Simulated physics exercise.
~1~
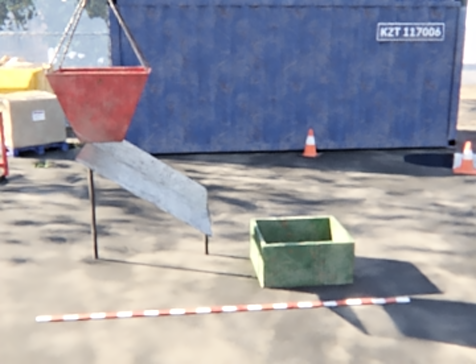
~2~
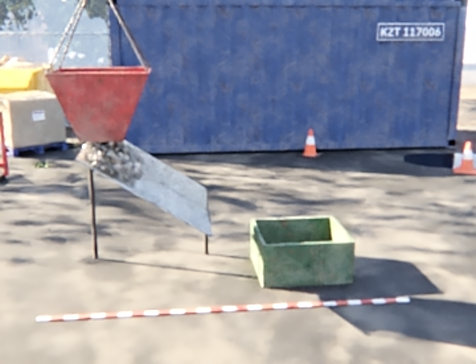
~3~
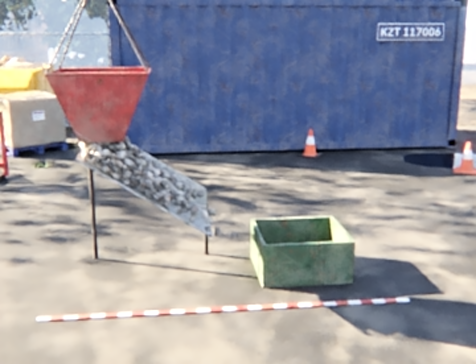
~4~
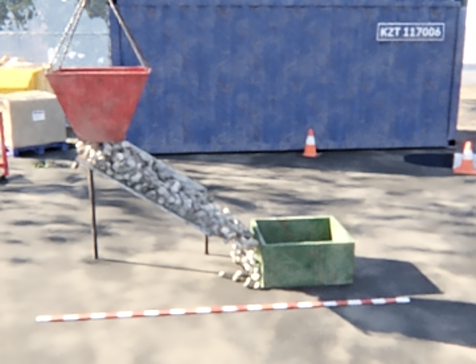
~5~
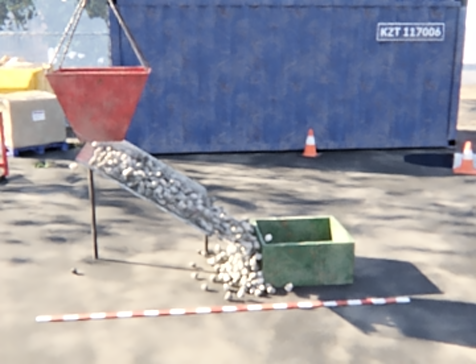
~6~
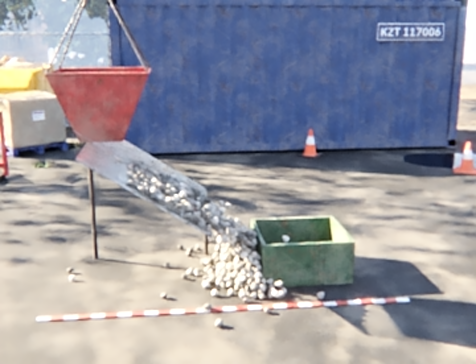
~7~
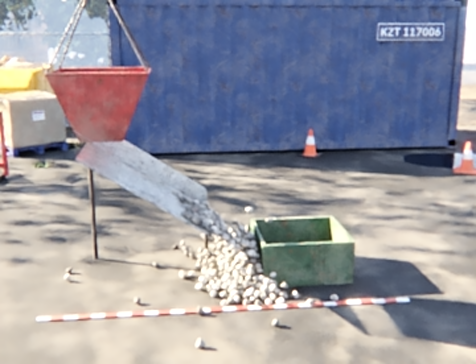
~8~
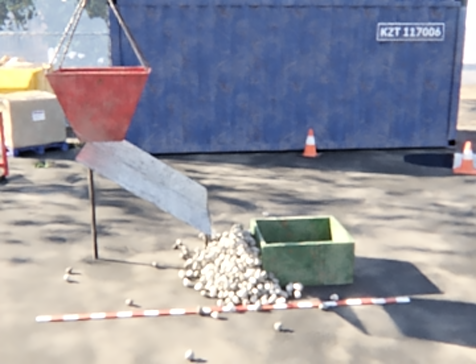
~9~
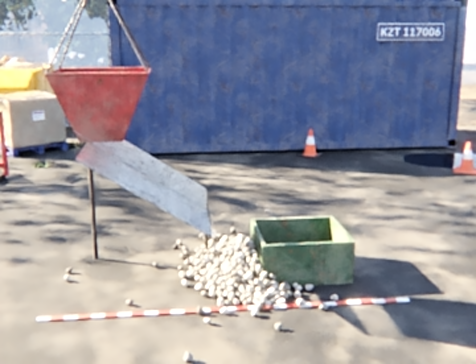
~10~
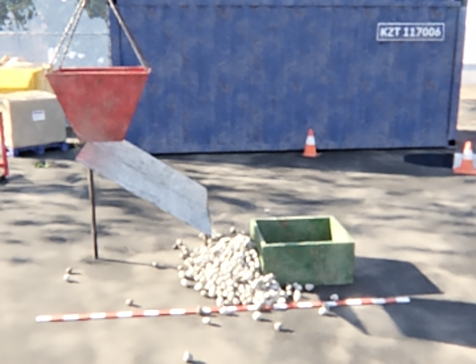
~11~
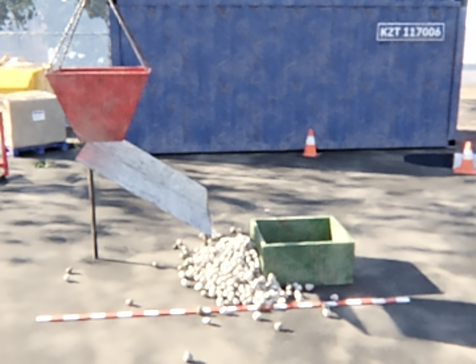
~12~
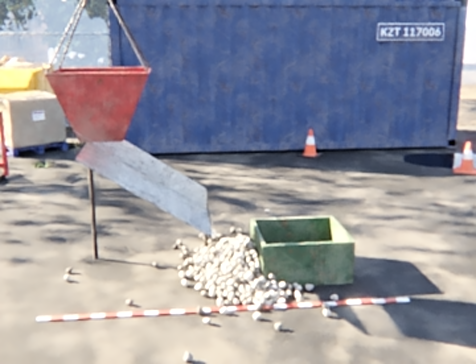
A red skip pours stones down a sloping chute, and they pile beside the green bin.
